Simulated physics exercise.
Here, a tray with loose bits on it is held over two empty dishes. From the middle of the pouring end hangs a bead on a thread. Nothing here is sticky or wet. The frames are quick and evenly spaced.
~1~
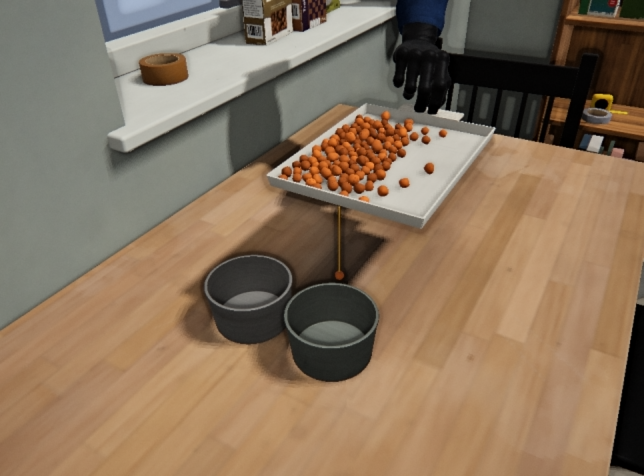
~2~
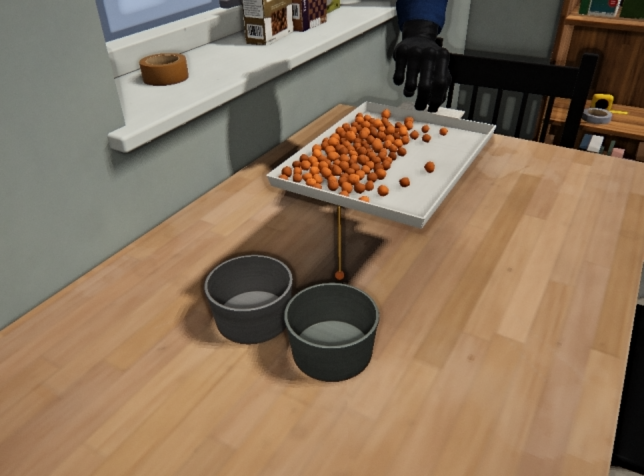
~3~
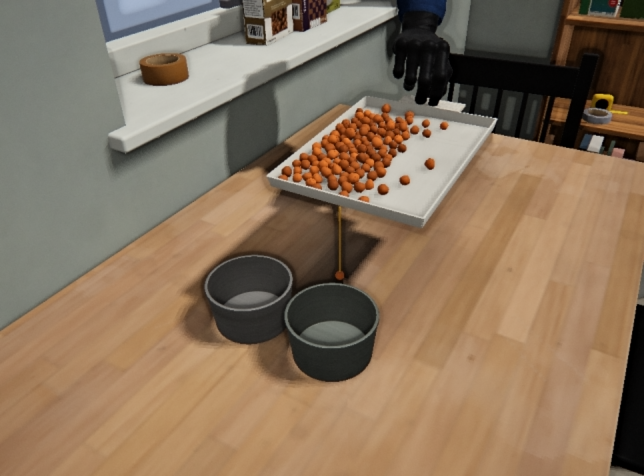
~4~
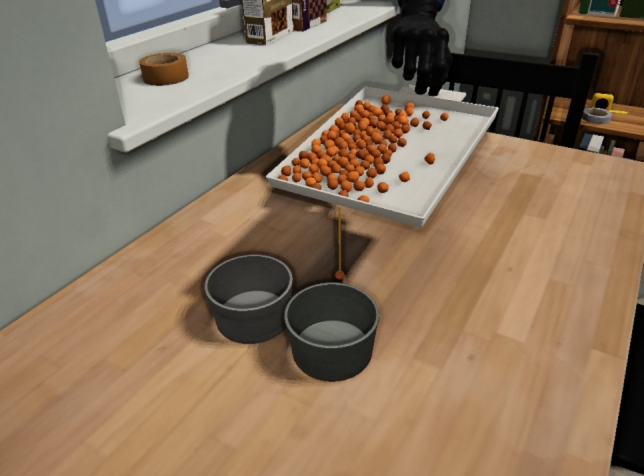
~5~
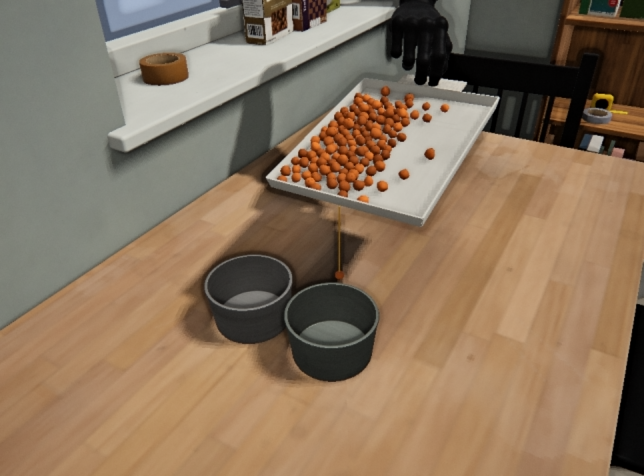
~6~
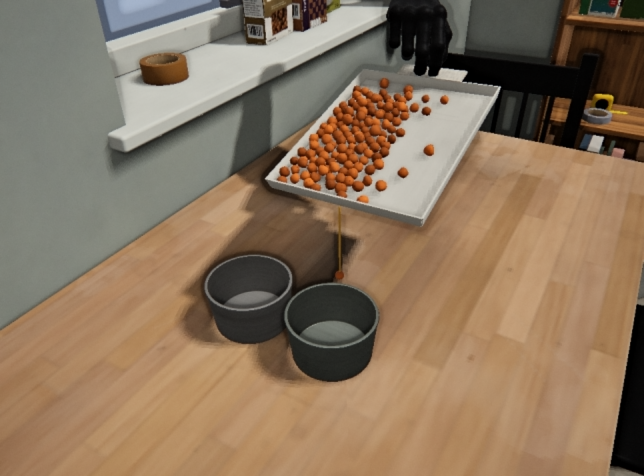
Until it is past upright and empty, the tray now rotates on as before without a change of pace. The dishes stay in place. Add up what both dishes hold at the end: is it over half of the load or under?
The load mostly goes into the dishes.
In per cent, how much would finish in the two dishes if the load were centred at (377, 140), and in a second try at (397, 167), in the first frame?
Around 80 percent the first time, around 70 percent the second.
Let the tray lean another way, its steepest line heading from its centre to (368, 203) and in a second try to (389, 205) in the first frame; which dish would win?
One: The right dish. Two: The right one.
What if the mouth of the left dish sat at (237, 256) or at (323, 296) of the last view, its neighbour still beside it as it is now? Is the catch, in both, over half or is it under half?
In the first position shy of half, in the second shy of half.
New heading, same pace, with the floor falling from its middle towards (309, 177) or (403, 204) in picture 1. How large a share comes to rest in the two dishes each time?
40 % and 20 %.
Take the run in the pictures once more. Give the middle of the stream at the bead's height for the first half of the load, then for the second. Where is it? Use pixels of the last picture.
I'd put it at roughly (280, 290), and after that at roughly (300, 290).
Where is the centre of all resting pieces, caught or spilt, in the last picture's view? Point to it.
Near (304, 338), more or less.
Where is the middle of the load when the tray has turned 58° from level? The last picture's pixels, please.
(328, 153).
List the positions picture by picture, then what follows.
In the first picture, corners of the pouring end (270, 174) and (422, 216), level; middle of the load (360, 152), coated peanuts; left dish (224, 321); right dish (308, 358); bead on its thread (339, 275).
In the second picture, corners of the pouring end (270, 175) and (422, 216), level; middle of the load (360, 151).
In the third picture, corners of the pouring end (270, 175) and (422, 216), tipped barely, lowest at the left corner; middle of the load (360, 149).
In the fourth picture, corners of the pouring end (270, 176) and (422, 216), tipped a little, lowest at the left corner; middle of the load (359, 144).
In the fifth picture, corners of the pouring end (269, 177) and (421, 216), tipped a little, lowest at the left corner; middle of the load (359, 140).
In the sixth picture, corners of the pouring end (269, 178) and (421, 216), tipped a little, lowest at the left corner; middle of the load (358, 136); left dish (225, 321); right dish (308, 358).
Just after the last frame, tray tipped steeply; almost all on the tray; just a few in the right dish; just a few in the left dish; just a few outside both; just a few in the air.
A moment on, tray tipped right over; roughly half on the tray; about a tenth in the right dish; about a tenth in the left dish; about a tenth outside both; roughly a third in the air.
Further on, tray tipped past a quarter turn; roughly a third in the right dish; roughly a third in the left dish; roughly a quarter outside both.
When it is over, tray tipped past a quarter turn; roughly a third in the right dish; roughly a third in the left dish; roughly a quarter outside both.
